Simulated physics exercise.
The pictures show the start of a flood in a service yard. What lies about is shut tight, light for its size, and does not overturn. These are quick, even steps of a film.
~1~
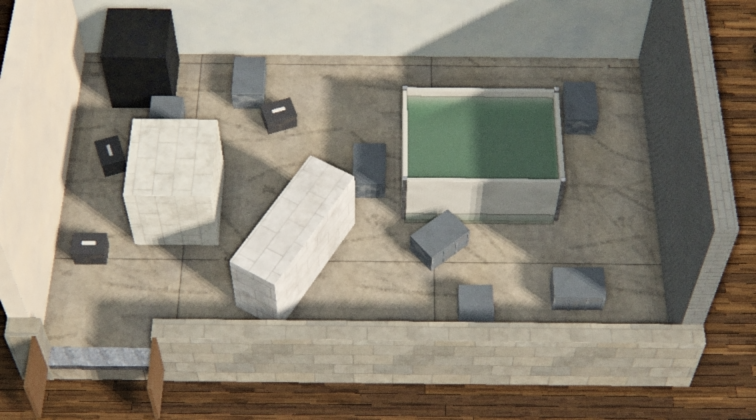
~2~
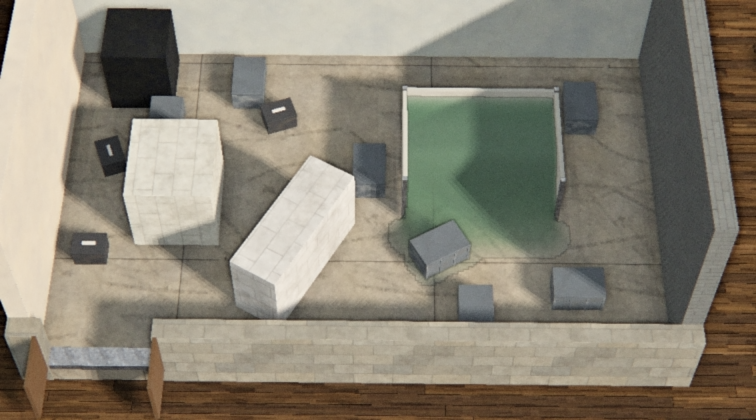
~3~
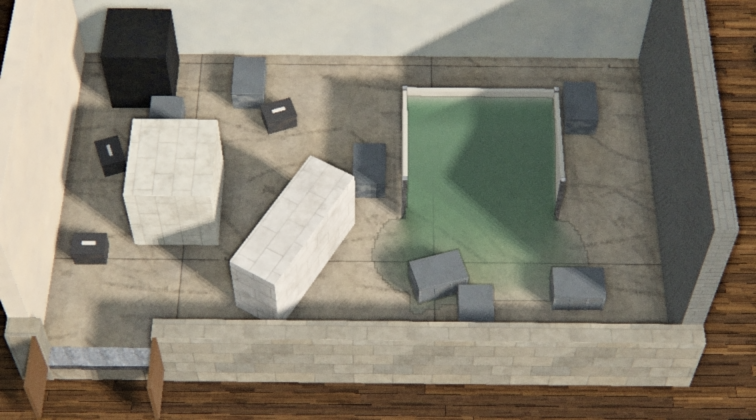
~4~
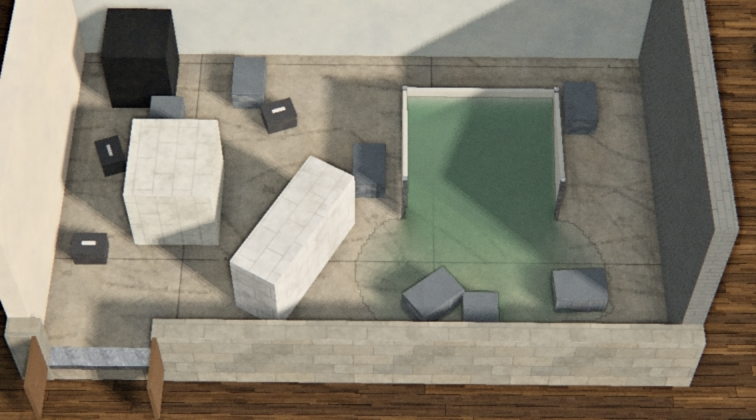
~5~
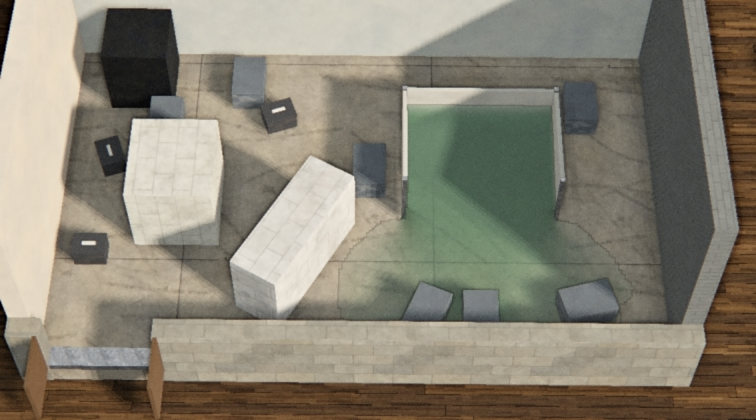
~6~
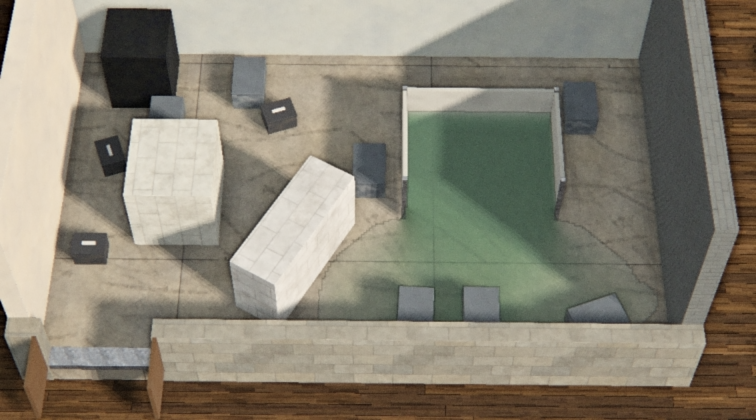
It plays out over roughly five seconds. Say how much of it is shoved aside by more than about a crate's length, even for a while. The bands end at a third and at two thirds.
That comes to from one to two thirds.
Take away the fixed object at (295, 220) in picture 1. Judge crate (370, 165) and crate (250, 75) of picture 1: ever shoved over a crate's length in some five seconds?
One after the other: Under that, short of that.
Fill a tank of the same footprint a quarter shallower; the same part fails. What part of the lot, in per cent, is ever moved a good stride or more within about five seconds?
I make it 50 per cent.
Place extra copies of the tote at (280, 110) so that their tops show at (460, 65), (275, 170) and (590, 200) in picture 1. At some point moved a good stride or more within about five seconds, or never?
In turn: Shifted that much, less than that, swept aside.
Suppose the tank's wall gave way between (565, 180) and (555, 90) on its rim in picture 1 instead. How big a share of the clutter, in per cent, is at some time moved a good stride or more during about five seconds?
Some 80 per cent.
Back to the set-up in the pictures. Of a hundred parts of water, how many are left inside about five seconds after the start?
Roughly 98 per cent.
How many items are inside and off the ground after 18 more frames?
I count 4.
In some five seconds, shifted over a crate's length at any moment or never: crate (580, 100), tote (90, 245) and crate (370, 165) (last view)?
In that order: Shifted that much, that far or more, moved that far.
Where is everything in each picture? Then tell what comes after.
A crate at (440, 233) rests on the ground; a crate at (579, 282), on the bottom; 0 of 10 have shifted, in the first picture.
A crate at (440, 242) rests on the ground, close to its start; a crate at (579, 282) rests on the ground; 1 of 10 have shifted, in the second picture.
A crate at (439, 270) rests on the ground, a stride from its start; a crate at (579, 282), on the bottom; 1 of 10 have shifted, in the third picture.
A crate at (434, 292) rests on the ground, a stride from its start; a crate at (580, 284) rests on the ground, close to its start; 2 of 10 have shifted, in the fourth picture.
A crate at (427, 308) rests on the ground, a stride from its start; a crate at (588, 299), on the bottom, close to its start; 3 of 10 have shifted, in the fifth picture.
A crate at (416, 309) floats, a stride from its start; a crate at (598, 316) rests on the ground, a stride from its start; 3 of 10 have shifted, in the sixth picture.
A moment on, 2 of 10 are well off their spots; 2 afloat.
Next, 2 of 10 are well off their spots; 3 afloat.
Later, 4 of 10 are well off their spots; 4 afloat.
In the end, 6 of 10 are well off their spots, and 6 have been at some point; 6 afloat.
